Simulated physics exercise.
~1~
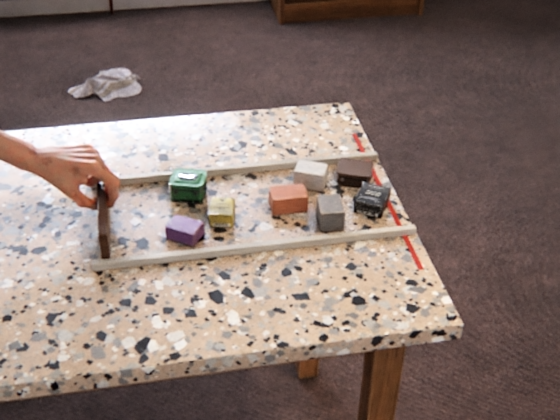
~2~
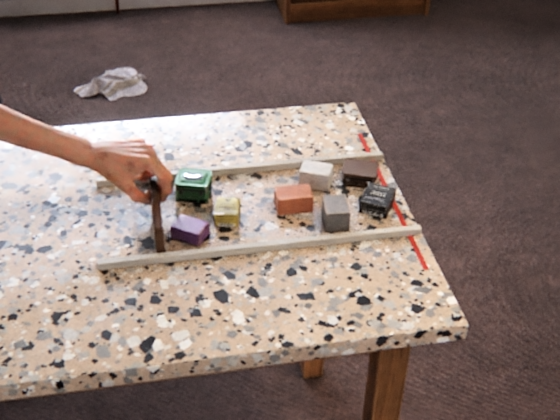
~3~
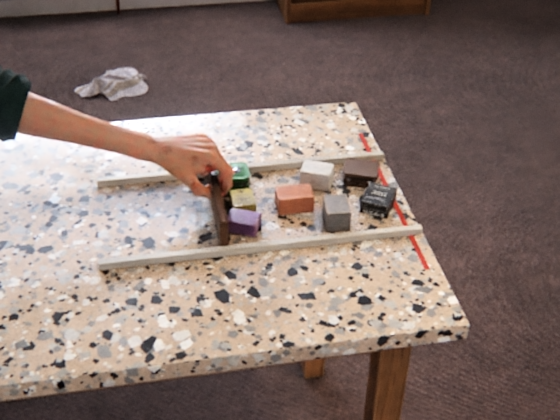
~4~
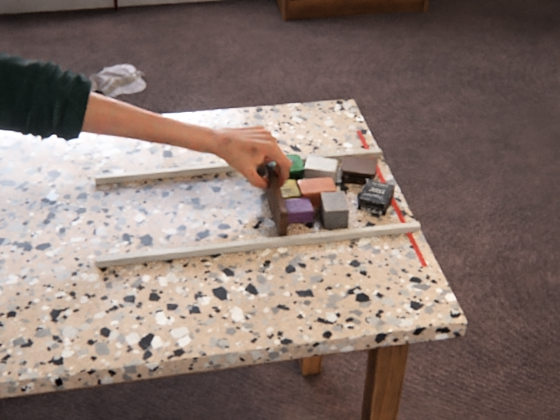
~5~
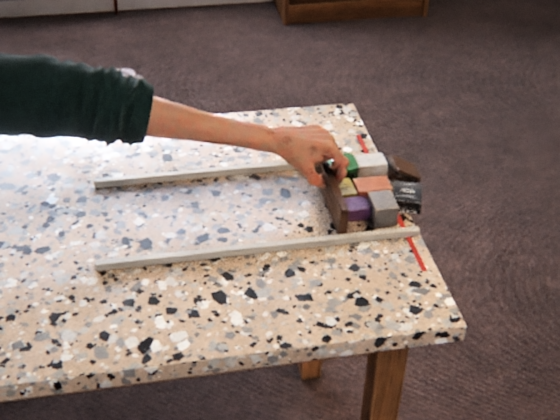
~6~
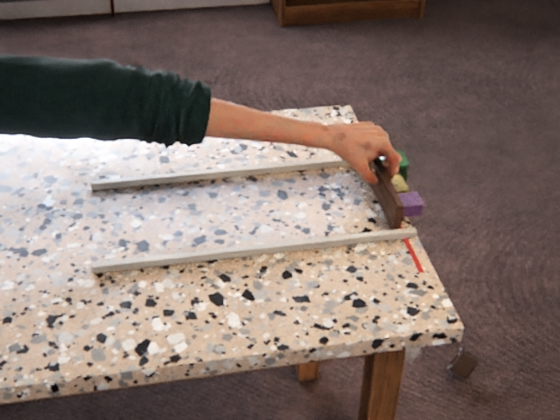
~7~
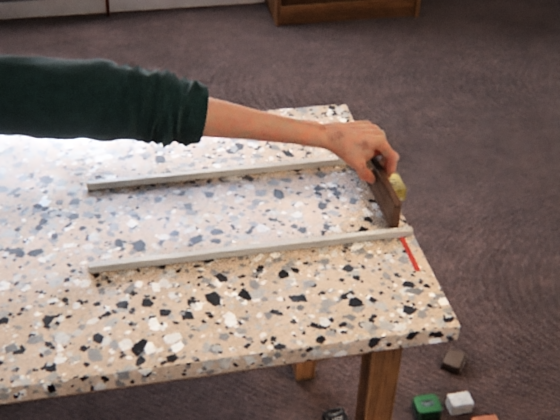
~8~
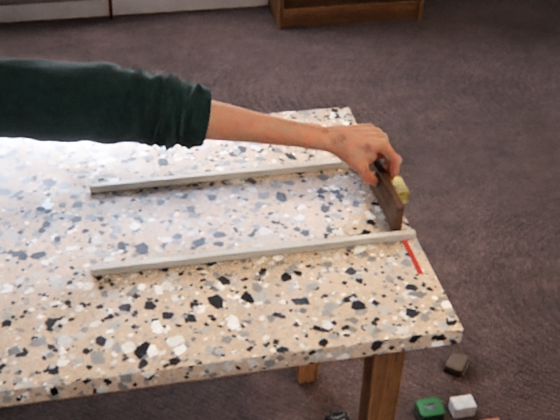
On a speckled table, a hand pushes a board rightward, sending most small blocks off the edge.
